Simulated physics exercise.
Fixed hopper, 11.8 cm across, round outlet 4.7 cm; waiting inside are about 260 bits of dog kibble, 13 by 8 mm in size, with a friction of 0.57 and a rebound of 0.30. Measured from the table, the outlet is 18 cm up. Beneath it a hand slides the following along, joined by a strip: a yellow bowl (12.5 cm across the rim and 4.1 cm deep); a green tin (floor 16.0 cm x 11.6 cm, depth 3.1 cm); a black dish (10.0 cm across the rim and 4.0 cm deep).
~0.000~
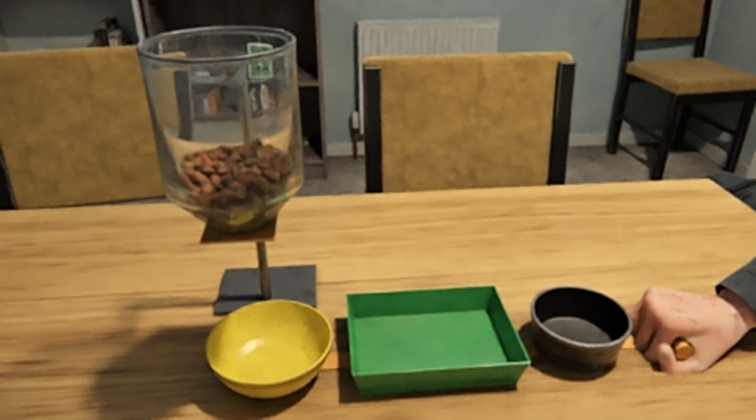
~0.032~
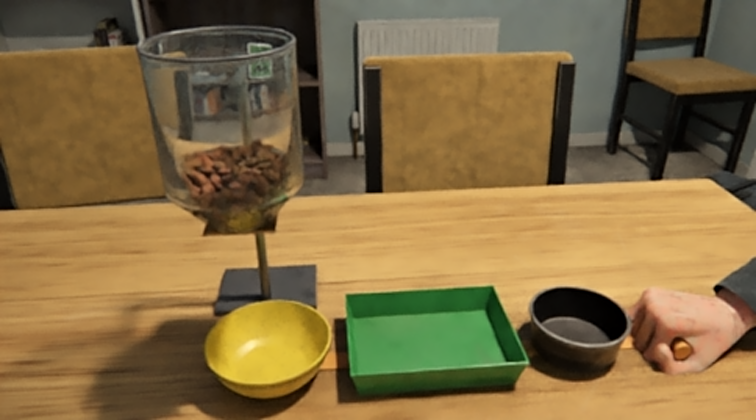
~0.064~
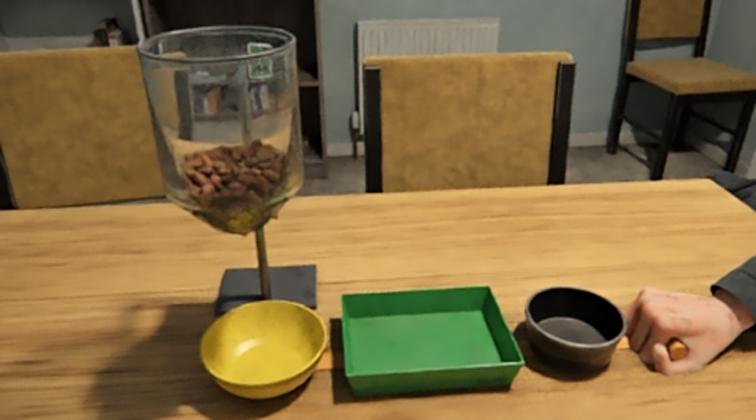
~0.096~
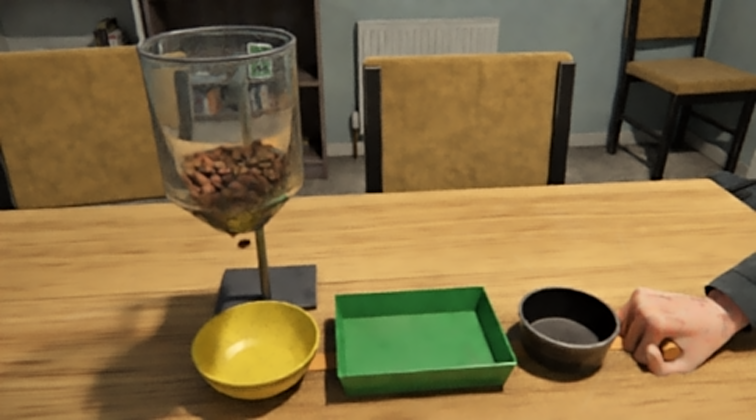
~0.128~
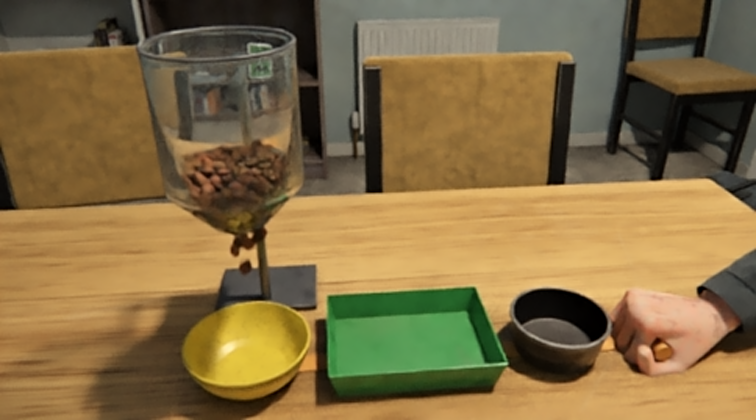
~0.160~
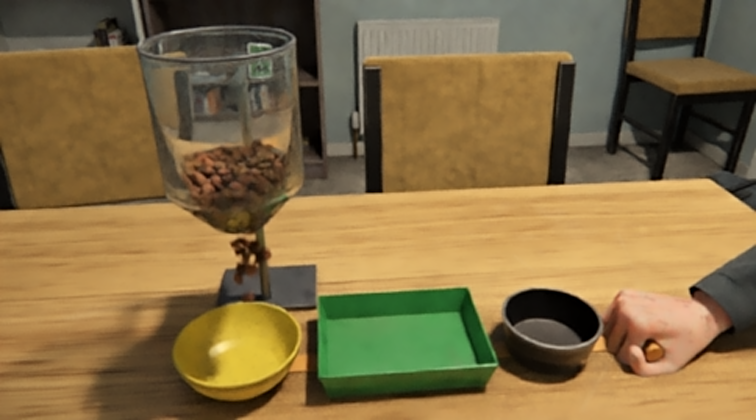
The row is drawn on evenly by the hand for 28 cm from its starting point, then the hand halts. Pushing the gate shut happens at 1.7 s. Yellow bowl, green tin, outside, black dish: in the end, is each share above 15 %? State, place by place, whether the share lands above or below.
The share for each place: Yellow bowl lands below; green tin lands above; outside lands above; black dish lands below.
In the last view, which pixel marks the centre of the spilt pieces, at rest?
Pixel position: Approx. (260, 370).
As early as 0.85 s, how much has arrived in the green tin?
It comes to some 45 in a hundred.
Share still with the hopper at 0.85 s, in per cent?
I'd put it at some 30 per cent.
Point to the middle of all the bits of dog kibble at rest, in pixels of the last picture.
The centre lies near pixel (200, 362).
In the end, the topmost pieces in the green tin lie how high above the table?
Near 2.5 cm.
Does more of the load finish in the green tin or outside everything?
In the green tin.
After 0.54 s, hopper 55 %, outside 5 %, yellow bowl 10 %, green tin 20 %, in the air 15 %; middle of all pieces on or above the table near (233, 261).
After 0.85 s, hopper 30 %, outside 5 %, yellow bowl 10 %, green tin 45 %, in the air 10 %; middle of all pieces on or above the table near (205, 305).
After 1.14 s, outside 15 %, yellow bowl 10 %, green tin 60 %, in the air 15 %; middle of all pieces on or above the table near (180, 348).
Then, at 1.41 s, outside 25 %, yellow bowl 10 %, green tin 60 %; middle of all pieces on or above the table near (185, 364).
By 2.3 s all is still; hopper 0 %, outside 25 %, yellow bowl 10 %, black dish 5 %, green tin 60 %.
